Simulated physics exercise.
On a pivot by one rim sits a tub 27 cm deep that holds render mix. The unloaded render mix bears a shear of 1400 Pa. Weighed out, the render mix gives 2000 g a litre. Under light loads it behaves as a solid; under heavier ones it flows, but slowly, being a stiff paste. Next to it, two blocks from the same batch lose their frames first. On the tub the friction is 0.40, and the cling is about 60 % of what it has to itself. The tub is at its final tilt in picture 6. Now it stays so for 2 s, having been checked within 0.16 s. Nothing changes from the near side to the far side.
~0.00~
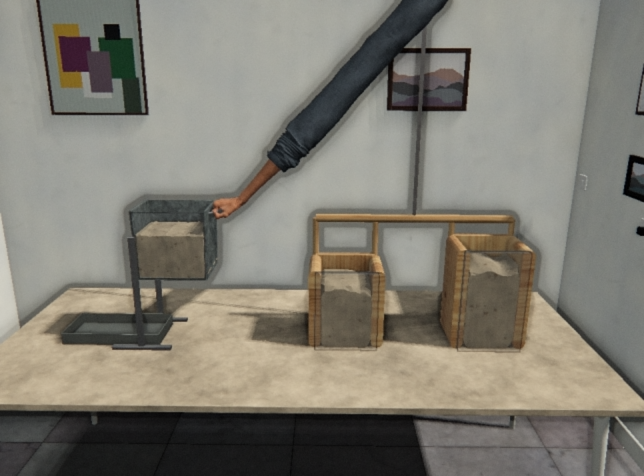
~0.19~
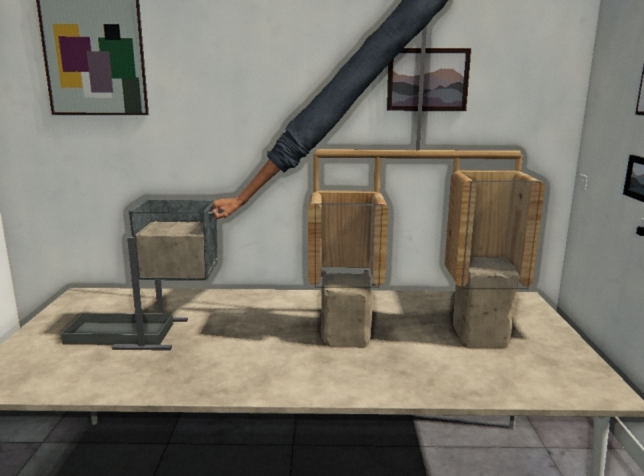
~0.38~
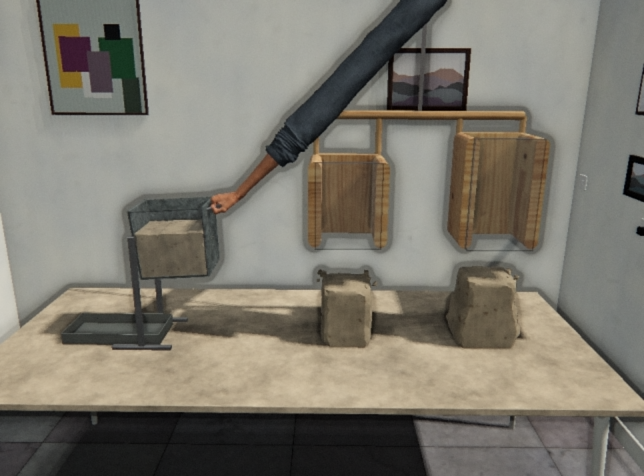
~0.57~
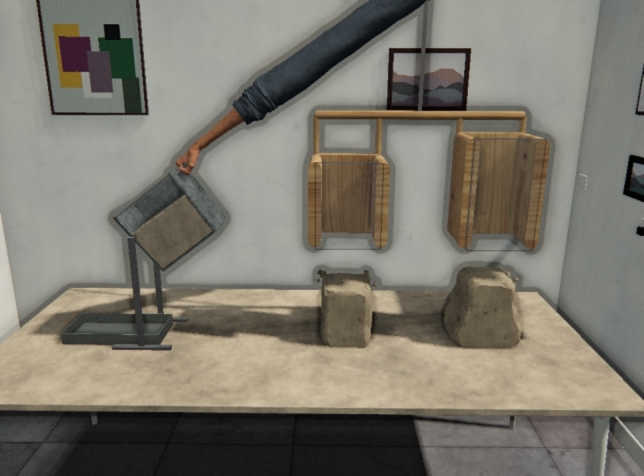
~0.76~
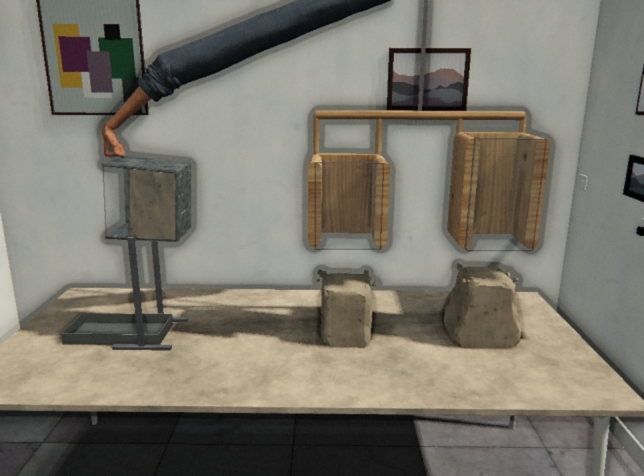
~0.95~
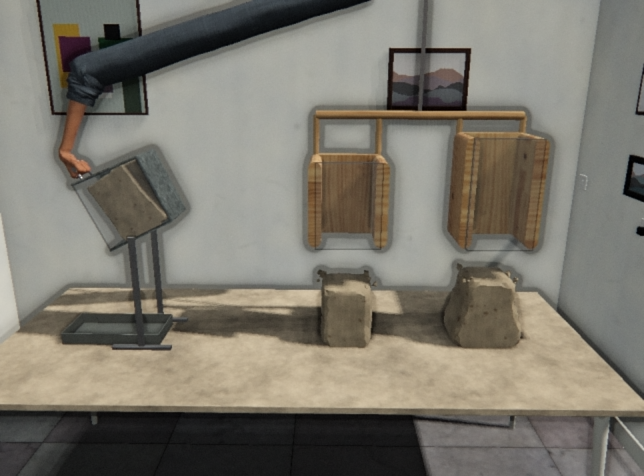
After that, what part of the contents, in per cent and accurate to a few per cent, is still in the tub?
The part still in the tub is near 0 out of 100.
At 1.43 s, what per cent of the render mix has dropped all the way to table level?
Some 65 % has got all the way down.
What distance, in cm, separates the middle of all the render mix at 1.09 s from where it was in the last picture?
It has gone close to 10 cm.
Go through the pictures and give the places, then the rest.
The first frame shows handle-side rim at (203, 212), tilt 0 degrees; highest point of the render mix at (202, 235); test blocks 27 cm, 35 cm high (left to right).
The second frame shows handle-side rim at (203, 212), tilt 0 degrees; highest point of the render mix at (202, 235); test blocks 27 cm, 34 cm high (left to right).
The third frame shows handle-side rim at (201, 208), tilt 3 degrees; highest point of the render mix at (199, 232); test blocks 27 cm, 31 cm high (left to right).
The fourth frame shows handle-side rim at (168, 174), tilt 37 degrees; highest point of the render mix at (182, 198); test blocks 27 cm, 29 cm high (left to right).
The fifth frame shows handle-side rim at (103, 166), tilt 86 degrees; highest point of the render mix at (134, 170); test blocks 27 cm, 29 cm high (left to right).
The sixth frame shows handle-side rim at (72, 186), tilt 115 degrees; highest point of the render mix at (120, 167); test blocks 27 cm, 29 cm high (left to right).
By 1.09 s, the tub is at 115 degrees and holds 78 %.
By 1.26 s, the tub is at 115 degrees and holds 21 %.
By 1.43 s, the tub is at 115 degrees and holds 0 %.
By 1.60 s, the tub is at 115 degrees and holds 0 %.
By 2.95 s, at the end, the tub is at 115 degrees and holds 0 %.
